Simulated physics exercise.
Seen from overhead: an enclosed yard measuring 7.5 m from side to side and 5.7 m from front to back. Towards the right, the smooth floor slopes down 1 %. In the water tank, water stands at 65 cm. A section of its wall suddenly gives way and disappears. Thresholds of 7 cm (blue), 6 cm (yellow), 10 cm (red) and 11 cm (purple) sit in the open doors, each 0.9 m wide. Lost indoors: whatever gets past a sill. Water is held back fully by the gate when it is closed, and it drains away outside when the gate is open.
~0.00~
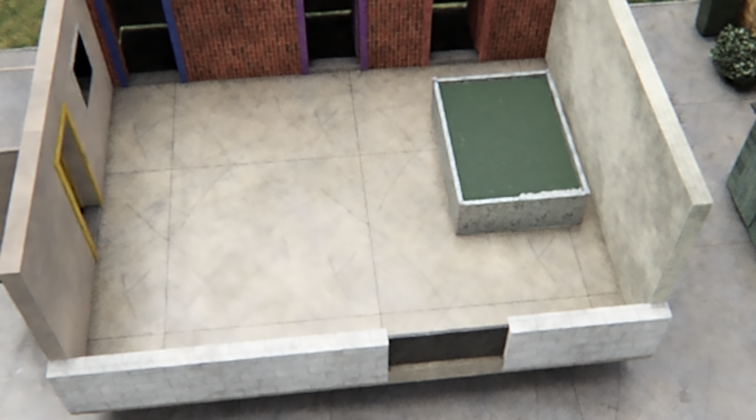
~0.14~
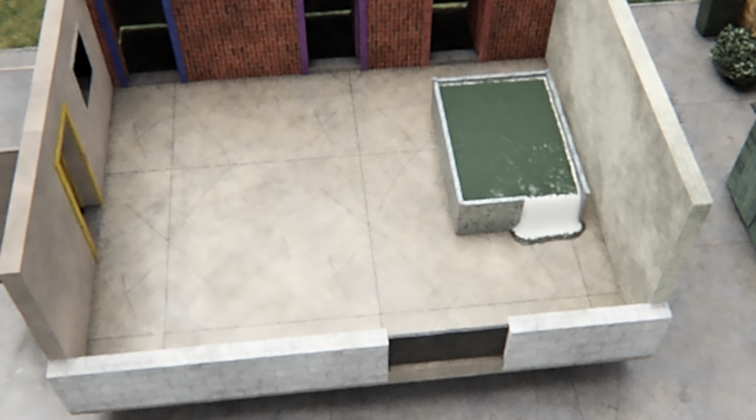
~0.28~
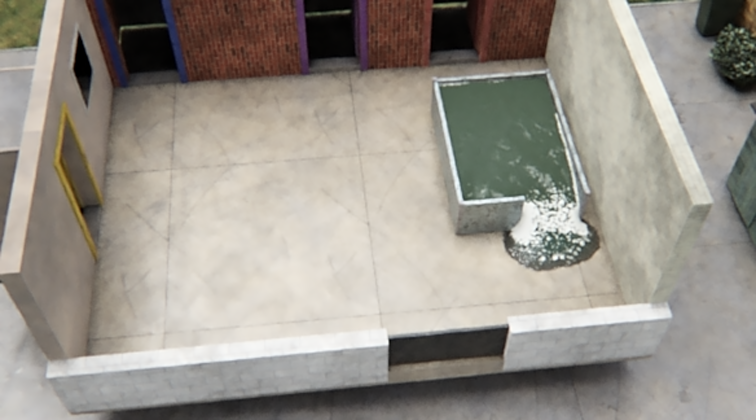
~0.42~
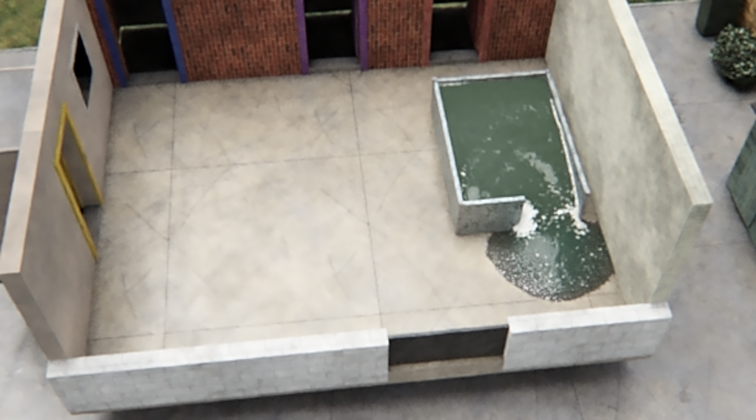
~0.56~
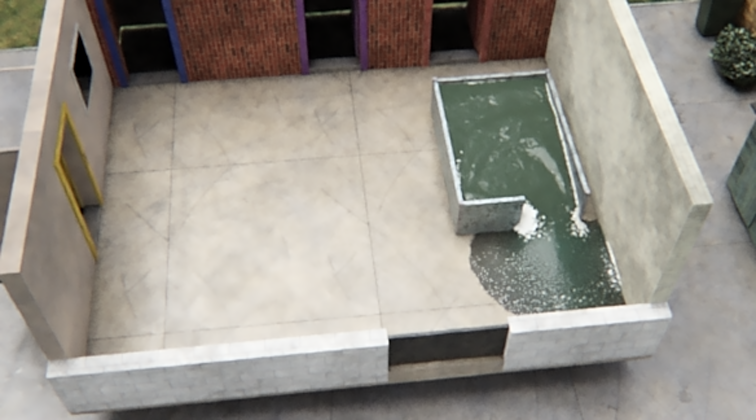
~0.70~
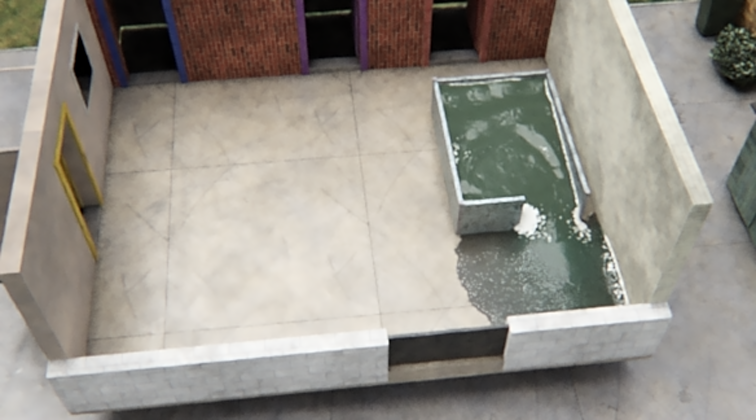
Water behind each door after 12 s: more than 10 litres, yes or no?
Blue door: Yes; yellow door: Yes; red door: No; purple door: No.
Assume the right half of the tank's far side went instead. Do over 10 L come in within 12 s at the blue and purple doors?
Against the limit, the blue door exceeds it and the purple door stays within it.
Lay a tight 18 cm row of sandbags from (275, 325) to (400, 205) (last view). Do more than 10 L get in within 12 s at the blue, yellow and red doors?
So blue comes out low enough, yellow comes out low enough and red comes out low enough.
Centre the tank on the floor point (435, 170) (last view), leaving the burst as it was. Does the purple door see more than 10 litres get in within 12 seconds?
So the purple door keeps within it.
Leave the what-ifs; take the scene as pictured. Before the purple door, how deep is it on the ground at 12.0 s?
Depth: Approx. 6.5 cm.
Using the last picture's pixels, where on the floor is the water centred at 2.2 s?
Centre: Approx. (511, 216) px.
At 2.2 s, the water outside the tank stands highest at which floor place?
You'll find it around (612, 335).
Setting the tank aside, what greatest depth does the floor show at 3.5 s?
Up to some 32 cm.
After 1.4 s water covers 10 % of the floor and is deepest (54 cm) near (625, 334); blue door not reached, yellow door not reached, red door not reached, purple door not reached.
After 2.2 s water covers 15 % of the floor and is deepest (46 cm) near (612, 335); blue door not reached, yellow door not reached, red door not reached, purple door not reached.
After 3.5 s water covers 45 % of the floor and is deepest (32 cm) near (599, 336); blue door not reached, yellow door not reached, red door not reached, purple door not reached.
After 7.0 s water covers 90 % of the floor and is deepest (18 cm) near (601, 259); blue door 14 cm at the sill, 7 L in, yellow door 9 cm at the sill, 27 L in, red door 3 cm at the sill, 0 L in, purple door 3 cm at the sill, 0 L in.
After 12.0 s water covers 100 % of the floor and is deepest (11 cm) near (601, 259); blue door 9 cm at the sill, 72 L in, yellow door 4 cm at the sill, 38 L in, red door 9 cm at the sill, 0 L in, purple door 7 cm at the sill, 0 L in.
